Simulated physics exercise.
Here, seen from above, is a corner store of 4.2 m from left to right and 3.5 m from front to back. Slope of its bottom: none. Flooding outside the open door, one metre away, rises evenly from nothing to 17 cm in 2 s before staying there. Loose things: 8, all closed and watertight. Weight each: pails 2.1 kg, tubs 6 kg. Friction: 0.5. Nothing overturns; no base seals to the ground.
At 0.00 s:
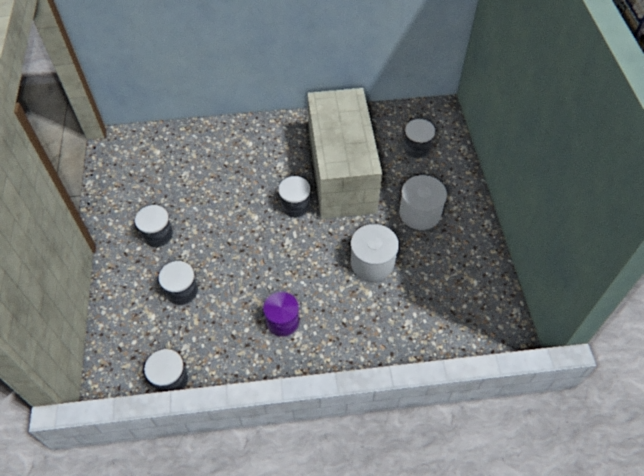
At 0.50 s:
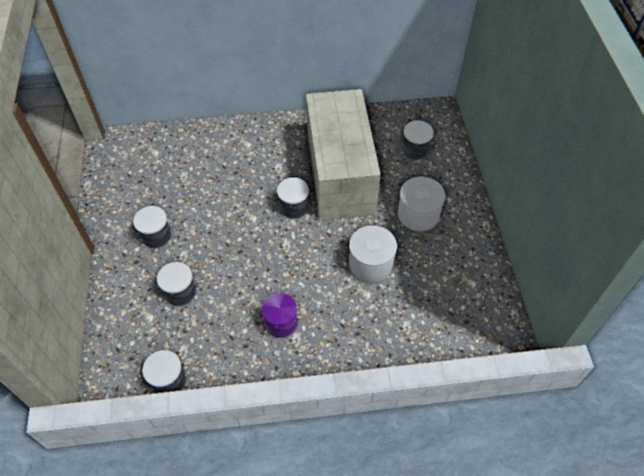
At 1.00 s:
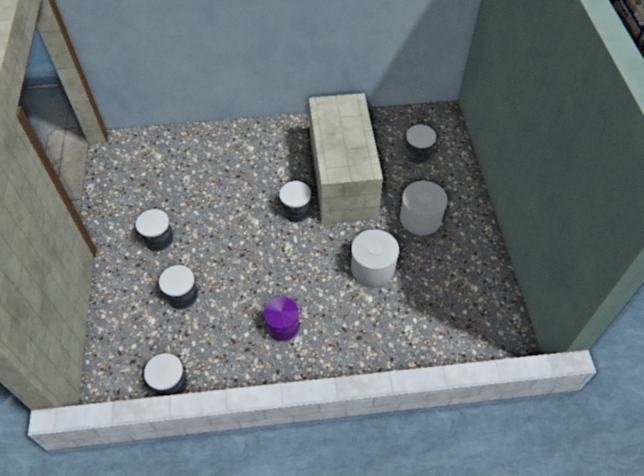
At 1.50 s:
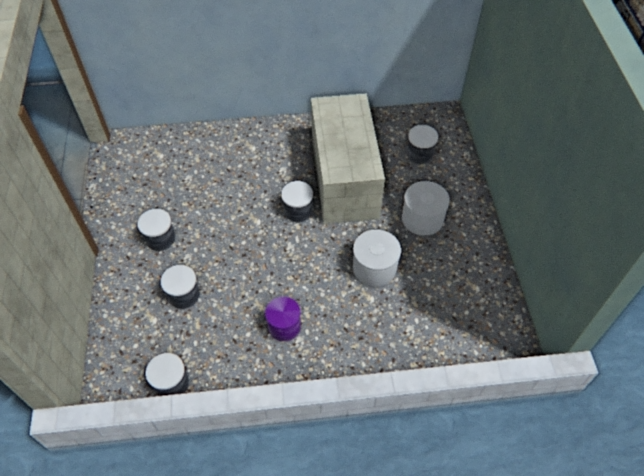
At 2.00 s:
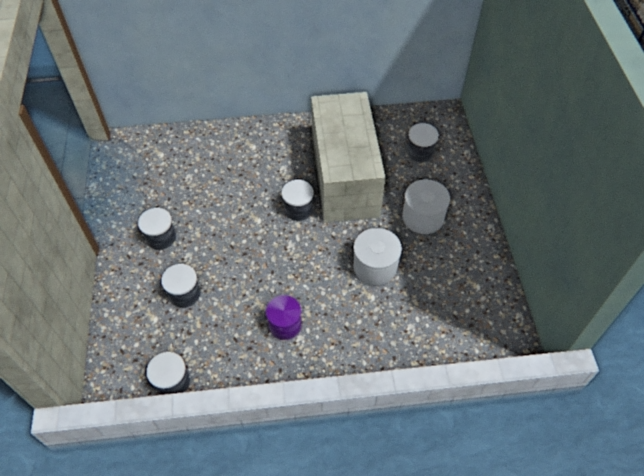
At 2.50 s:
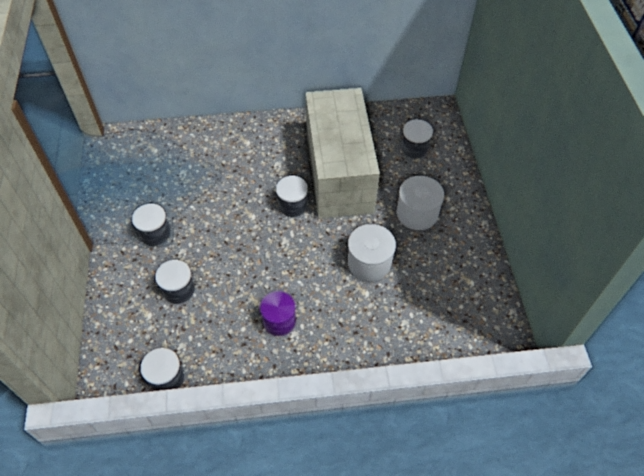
At the start, a purple pail and several pale-topped round objects stand on a dry, speckled floor beside a block, with grey ground outside. Blue water then covers the ground outside and appears in the doorway at left. Finally it spreads thinly across the floor's upper left, while the objects stay put.
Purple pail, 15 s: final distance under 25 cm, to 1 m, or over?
Looks like it will shift a fair bit.
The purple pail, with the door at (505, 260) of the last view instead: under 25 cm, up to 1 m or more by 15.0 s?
As for the purple pail, it winds up a long way off.
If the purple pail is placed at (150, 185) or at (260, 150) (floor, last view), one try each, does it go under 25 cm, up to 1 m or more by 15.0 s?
Try one - it is swept a long way; try two - it is swept a long way.
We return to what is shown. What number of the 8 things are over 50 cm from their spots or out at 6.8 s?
3.
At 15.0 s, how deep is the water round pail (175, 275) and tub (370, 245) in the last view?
11 and 11 cm.
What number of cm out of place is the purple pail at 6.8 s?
50 cm, give or take.
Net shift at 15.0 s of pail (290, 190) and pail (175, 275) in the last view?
One is off by 200 cm, the other by 80 cm, in the order asked.
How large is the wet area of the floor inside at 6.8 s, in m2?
Roughly 13 m2.
After 3.5 s the purple pail is near (278, 307), 0.0 m from its start, aground; 1 afloat.
After 6.8 s the purple pail is near (270, 354), 0.5 m from its start, afloat; 3 afloat.
After 11.0 s the purple pail is near (106, 264), 1.7 m from its start, afloat; 8 afloat.
After 15.0 s the purple pail is near (198, 292), 0.7 m from its start, afloat; 8 afloat.
